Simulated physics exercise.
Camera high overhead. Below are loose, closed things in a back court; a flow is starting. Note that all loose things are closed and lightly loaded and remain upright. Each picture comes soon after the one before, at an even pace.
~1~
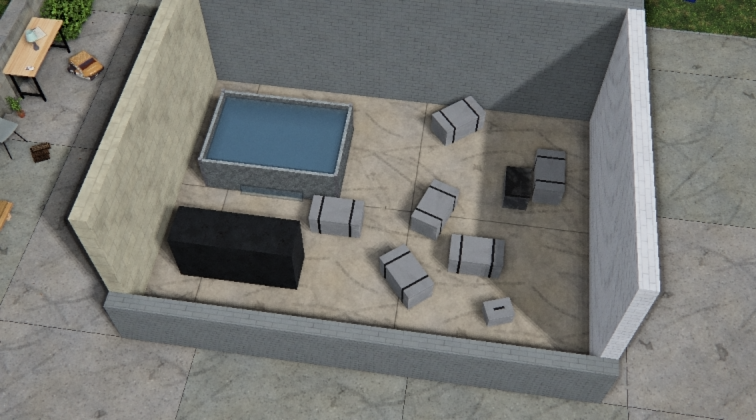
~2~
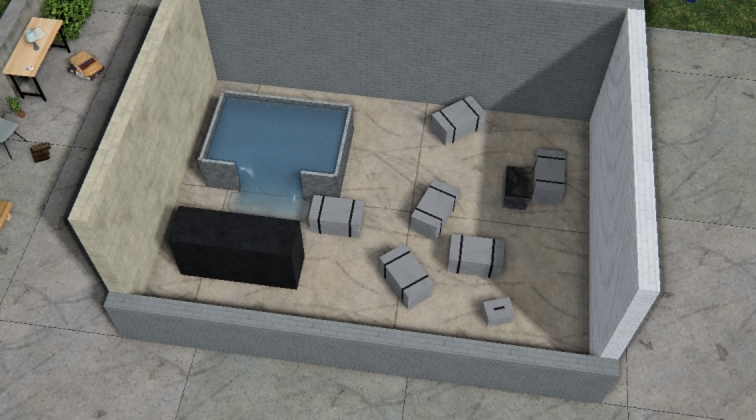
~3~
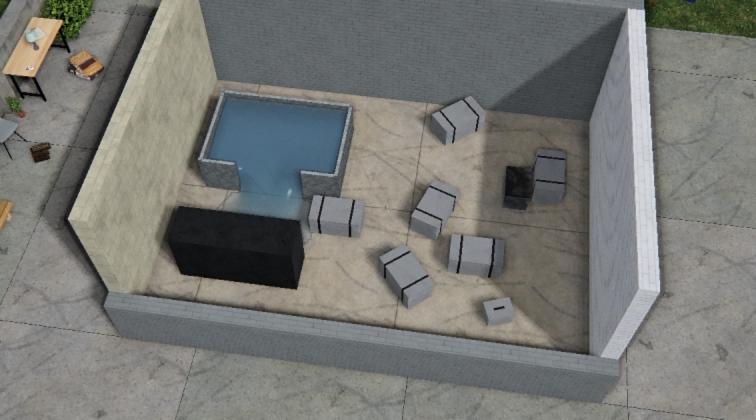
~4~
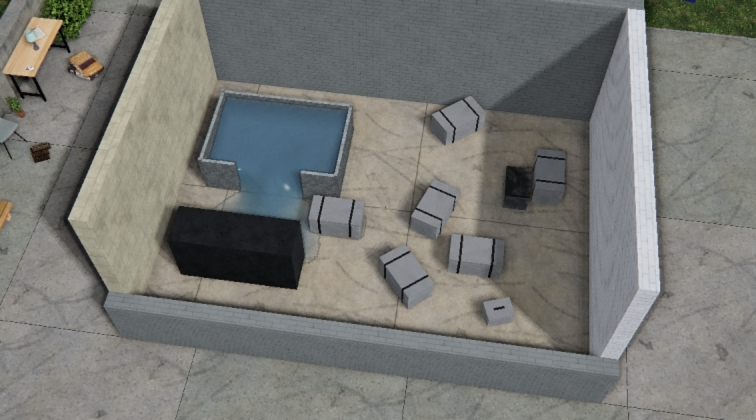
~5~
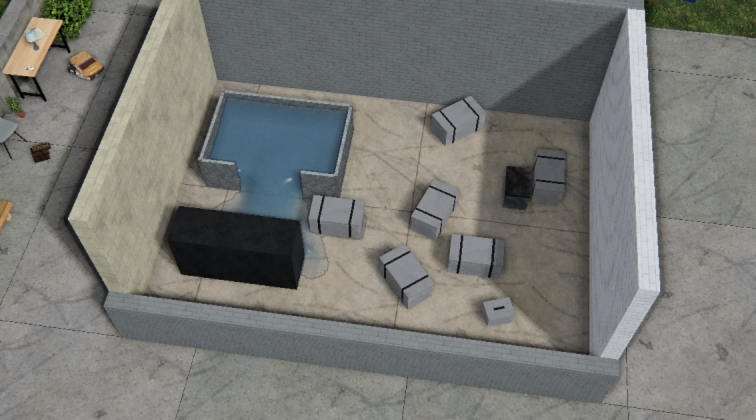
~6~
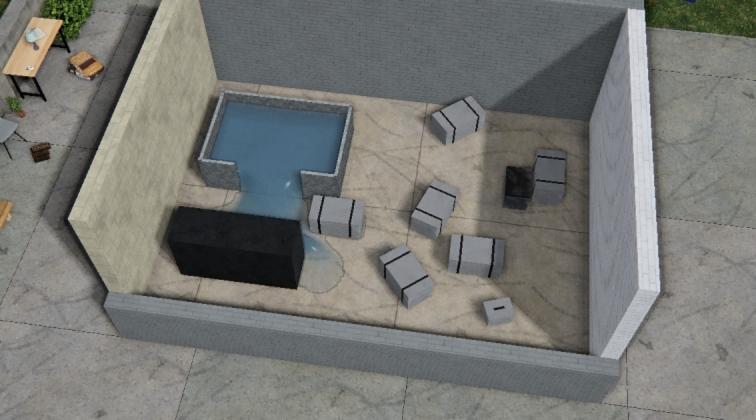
Water poured through a gap that opened in the front of the raised pool, ran behind the black block, and spread past its right end, while the scattered grey boxes stayed still.
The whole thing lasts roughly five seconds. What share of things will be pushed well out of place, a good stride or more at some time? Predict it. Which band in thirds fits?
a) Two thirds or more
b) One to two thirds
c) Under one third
One to two thirds (b).
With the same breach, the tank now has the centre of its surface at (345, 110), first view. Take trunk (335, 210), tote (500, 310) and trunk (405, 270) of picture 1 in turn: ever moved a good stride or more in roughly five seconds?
First displaced far, then displaced far, then displaced far.
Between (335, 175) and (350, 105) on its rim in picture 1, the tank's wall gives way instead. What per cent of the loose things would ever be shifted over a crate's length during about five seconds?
About 80 per cent.
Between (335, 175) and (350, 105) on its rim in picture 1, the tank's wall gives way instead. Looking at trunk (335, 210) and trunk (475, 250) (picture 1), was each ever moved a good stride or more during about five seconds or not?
The first: Stayed short; the second: Cleared that distance.
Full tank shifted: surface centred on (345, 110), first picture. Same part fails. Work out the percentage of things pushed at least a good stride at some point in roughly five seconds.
About 40 per cent.
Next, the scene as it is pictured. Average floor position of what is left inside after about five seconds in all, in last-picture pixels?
That works out to about (507, 221) on the floor.
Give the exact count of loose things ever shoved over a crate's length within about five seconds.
I make it 5 of them.
A moment on, 0 of 8 are well off their spots; 0 afloat.
Next, 3 of 8 are well off their spots; 0 afloat.
Later, 5 of 8 are well off their spots; 3 afloat.
In the end, 5 of 8 are well off their spots, and 5 have been at some point; 3 afloat.
